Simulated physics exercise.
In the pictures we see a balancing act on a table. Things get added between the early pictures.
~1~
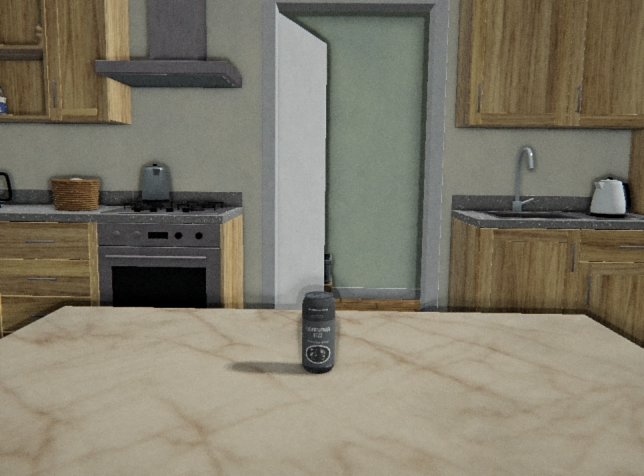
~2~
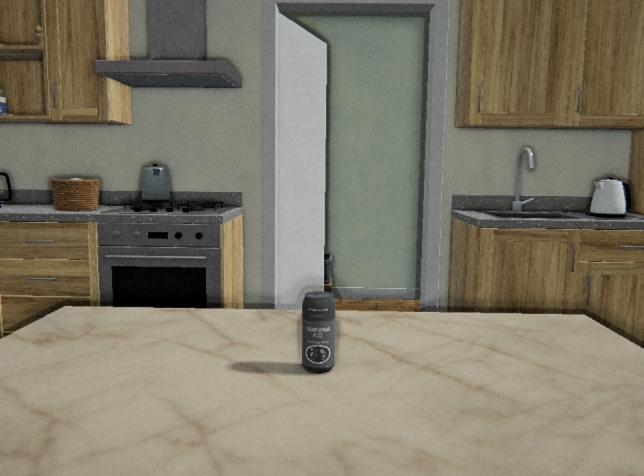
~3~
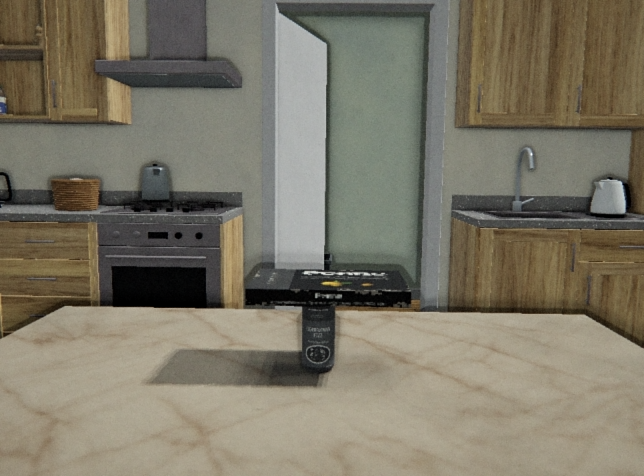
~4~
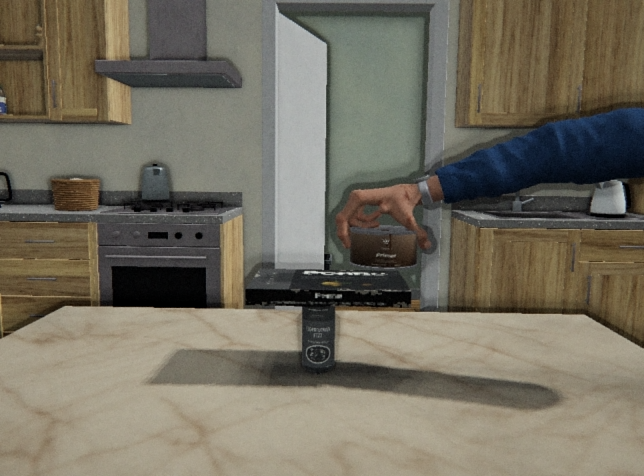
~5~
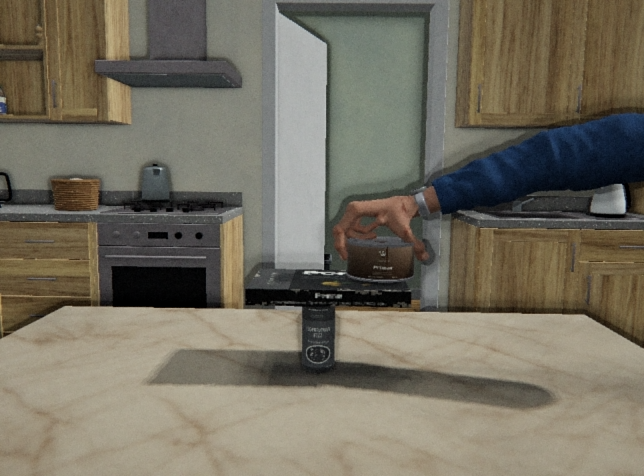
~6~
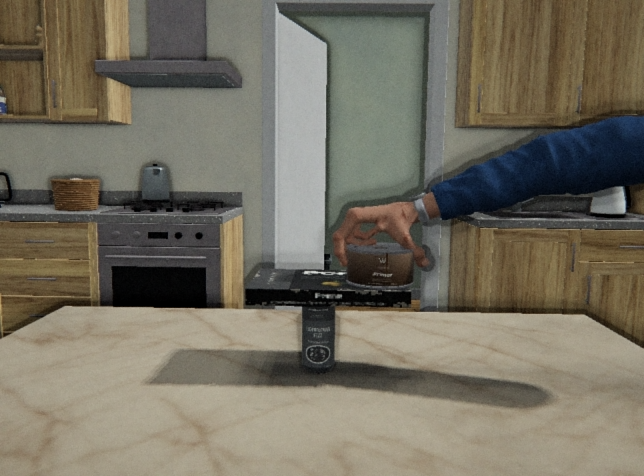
A flat black box appears on top of the upright grey can on the marble table, then a hand in a blue sleeve, reaching from the right, lowers a brown tub onto the box's right side and keeps hold of it.
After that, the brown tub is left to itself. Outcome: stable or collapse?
In the end it goes wrong, really.
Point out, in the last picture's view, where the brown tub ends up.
About (469, 349).
Then, 0.40 s past the last view, brown tub now fallen; black packet rocked 49° from its first pose.
Then, 0.50 s past the last view, black packet now fallen.
Then, 0.70 s past the last view, things are still on the move.
Then, 1.00 s past the last view, as before.
Finally, fallen, black packet and brown tub; grey can still in place. Final places as the last picture's camera would see them, brown tub near (469, 349). The stack gives way.
